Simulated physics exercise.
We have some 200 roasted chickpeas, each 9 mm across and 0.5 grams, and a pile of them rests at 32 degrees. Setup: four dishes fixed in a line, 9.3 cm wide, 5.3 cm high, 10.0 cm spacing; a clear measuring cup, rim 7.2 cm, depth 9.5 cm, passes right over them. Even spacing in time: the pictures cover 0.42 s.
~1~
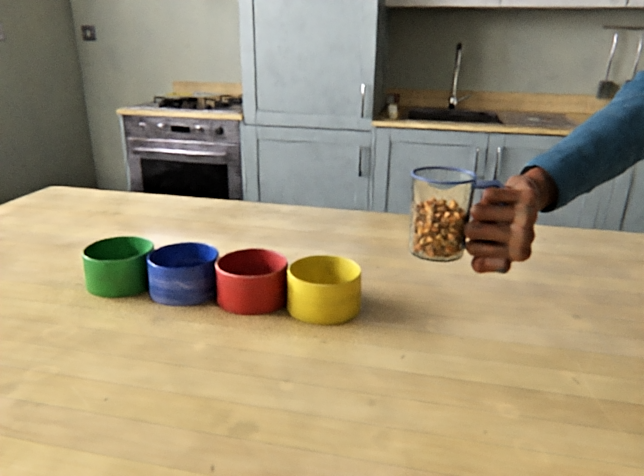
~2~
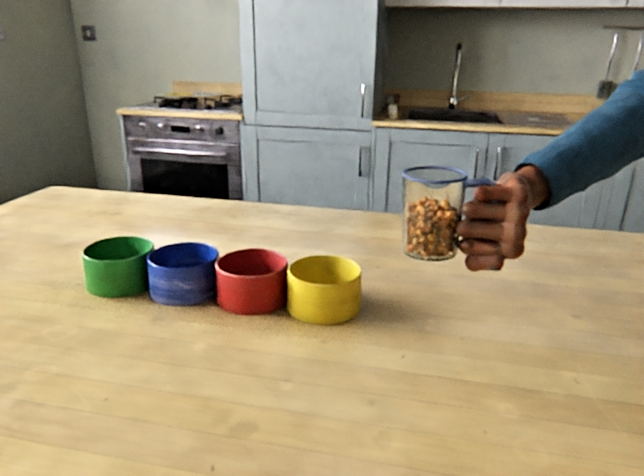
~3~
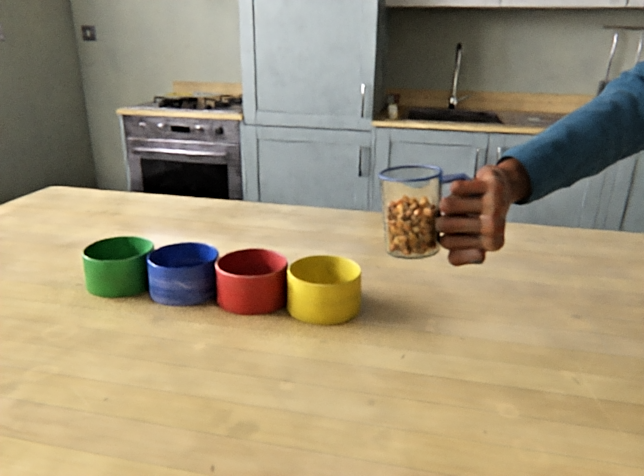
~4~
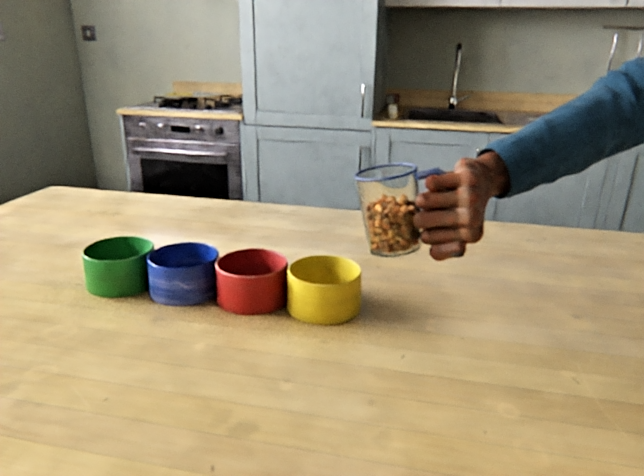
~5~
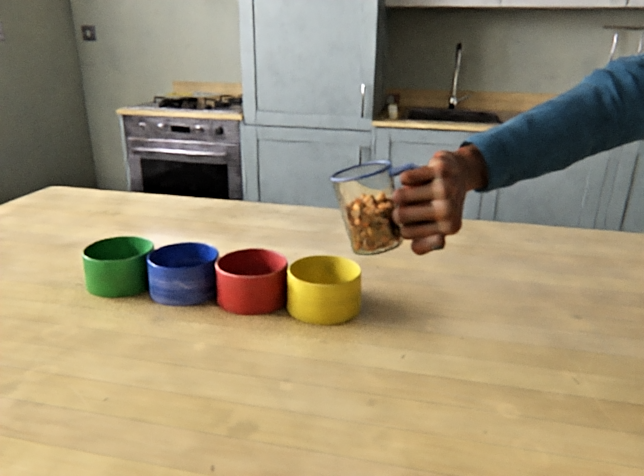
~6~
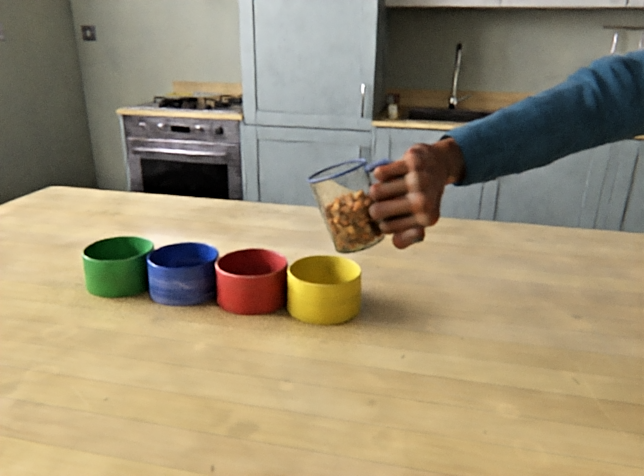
In a kitchen, a hand holds a clear measuring cup of small golden-brown pieces above a wooden table, right of a row of green, blue, red and yellow dishes. The hand carries the cup leftward, gradually tilting it to the left, until it is above the yellow dish, the pieces still inside.
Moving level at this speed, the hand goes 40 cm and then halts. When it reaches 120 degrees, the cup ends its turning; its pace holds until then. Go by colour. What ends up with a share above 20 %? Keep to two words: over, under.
As I see it, red: Stays within a fifth. Blue: Stays within a fifth. Green: Goes past a fifth. Yellow: Stays within a fifth. Counter: Stays within a fifth.
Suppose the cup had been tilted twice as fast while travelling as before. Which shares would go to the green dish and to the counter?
I'd expect green to end at 80 and the counter at 10.
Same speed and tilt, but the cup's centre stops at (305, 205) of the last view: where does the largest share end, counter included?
Result: Largest portion at red.
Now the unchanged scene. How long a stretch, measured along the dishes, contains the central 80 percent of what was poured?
Roughly 5 cm of the row.
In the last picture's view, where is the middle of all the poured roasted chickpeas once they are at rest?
Roughly (115, 269).
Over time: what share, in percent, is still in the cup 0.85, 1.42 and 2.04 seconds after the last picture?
Roughly 100, then 100, then 15.
Then, 0.85 s after the last picture, tilt 66 degrees; cup holds 100 %.
Then, 1.42 s after the last picture, tilt 97 degrees; cup holds 100 %.
Then, 2.04 s after the last picture, tilt 120 degrees; cup holds 15 %, green 85 %.
In the end, red 0 %, blue 0 %, green 100 %, yellow 0 %, counter 0 %.
